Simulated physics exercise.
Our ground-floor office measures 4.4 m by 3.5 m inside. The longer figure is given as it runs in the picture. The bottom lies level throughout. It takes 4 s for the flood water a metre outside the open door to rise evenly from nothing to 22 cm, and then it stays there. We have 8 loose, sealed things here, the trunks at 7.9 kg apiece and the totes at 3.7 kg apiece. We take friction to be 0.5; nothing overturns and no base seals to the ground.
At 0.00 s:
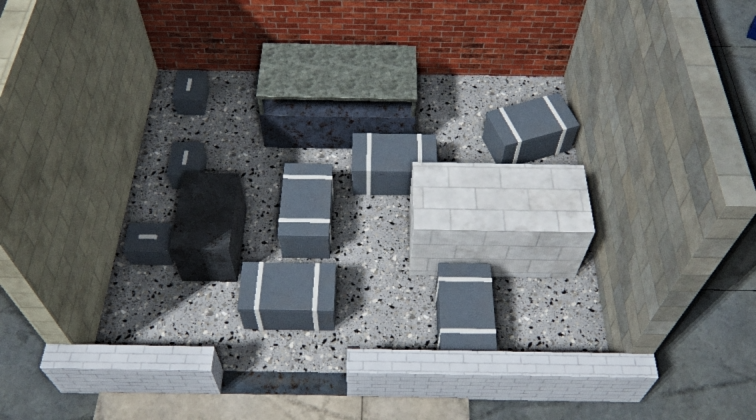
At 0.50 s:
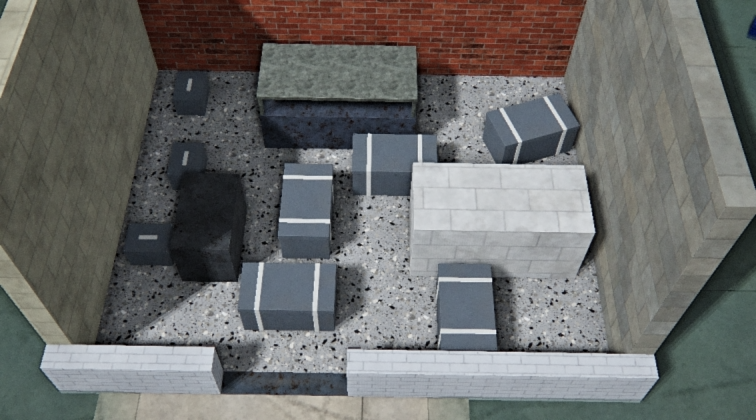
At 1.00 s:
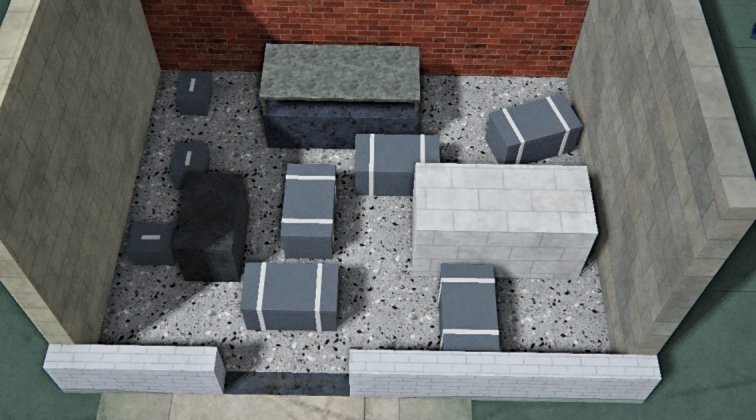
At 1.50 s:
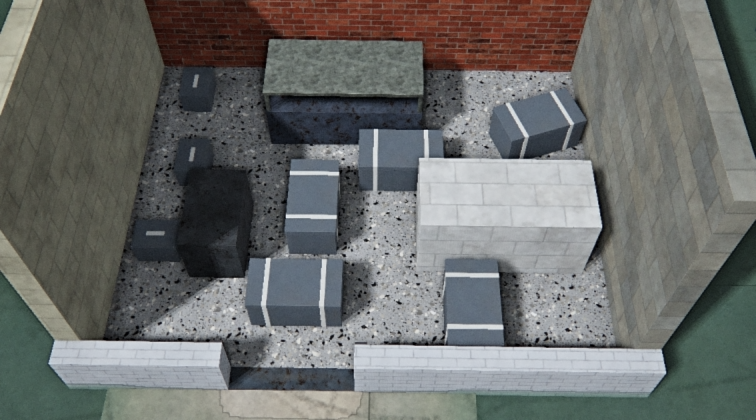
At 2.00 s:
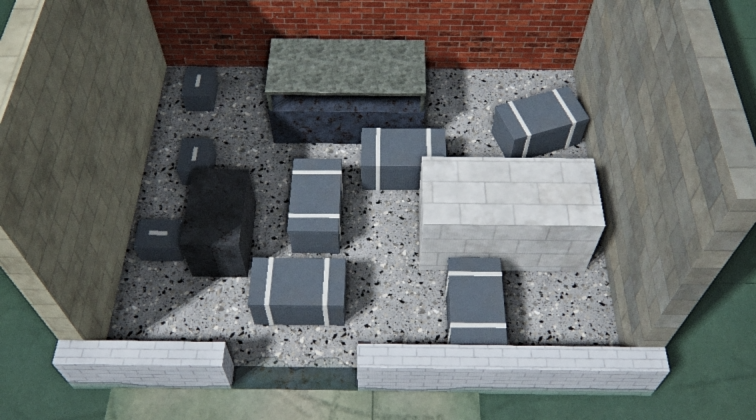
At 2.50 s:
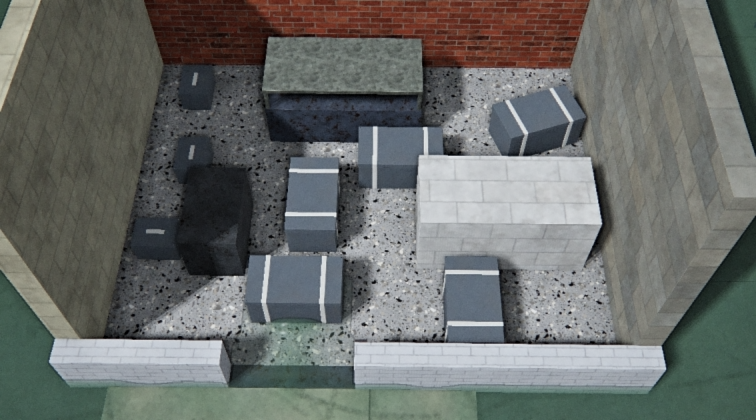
Murky green water spreads over the grey ground outside a roofless room with a speckled floor, seen from high in front. White-banded blue-grey trunks lie around a pale block at right, with smaller boxes and a black block at left and a green-topped counter by the red brick back wall. The water creeps into the front doorway while the trunks stay still and the camera sways slightly.
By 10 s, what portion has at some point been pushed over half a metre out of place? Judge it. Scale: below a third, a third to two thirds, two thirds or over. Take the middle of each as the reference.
On that scale, a third to two thirds.
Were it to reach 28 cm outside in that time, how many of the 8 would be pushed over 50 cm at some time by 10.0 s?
In that case the number is 5.
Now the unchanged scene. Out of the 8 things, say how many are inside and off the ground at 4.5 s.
Then: 1.
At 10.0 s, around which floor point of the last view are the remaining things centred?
The average lands around (356, 183).
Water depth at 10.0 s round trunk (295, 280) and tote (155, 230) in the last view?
11 and 7 cm.
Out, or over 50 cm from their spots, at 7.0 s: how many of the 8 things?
The count is 3.
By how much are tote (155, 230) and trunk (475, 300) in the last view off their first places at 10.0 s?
Respectively 5 and 30 cm.
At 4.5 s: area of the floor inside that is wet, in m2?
Wet: Near 5.5 m2.
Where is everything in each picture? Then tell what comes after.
In the first frame, a trunk at (287, 286), on the bottom; a trunk at (533, 119), on the bottom; 0.0 m2 under water; 0 of 8 have shifted.
In the second frame, a trunk at (288, 286), on the bottom; a trunk at (533, 119), on the bottom; 0.0 m2 under water; 0 of 8 have shifted.
In the third frame, a trunk at (290, 286) rests on the ground; a trunk at (536, 119) rests on the ground; 0.0 m2 under water; 0 of 8 have shifted.
In the fourth frame, a trunk at (295, 282) rests on the ground; a trunk at (540, 114) rests on the ground; 0.0 m2 under water; 0 of 8 have shifted.
In the fifth frame, a trunk at (298, 281), on the bottom; a trunk at (542, 112) rests on the ground; water covers 0.0 m2; 0 of 8 have shifted.
In the sixth frame, a trunk at (295, 279), on the bottom; a trunk at (539, 111) rests on the ground; 0.4 m2 under water; 0 of 8 have shifted.
After 3.5 s 0 of 8 are over 50 cm from their spots; 1 afloat.
After 4.5 s 2 of 8 are over 50 cm from their spots; 1 afloat.
After 7.0 s 3 of 8 are over 50 cm from their spots; 4 afloat.
After 10.0 s 5 of 8 are over 50 cm from their spots, and 5 have been at some point; 8 afloat.
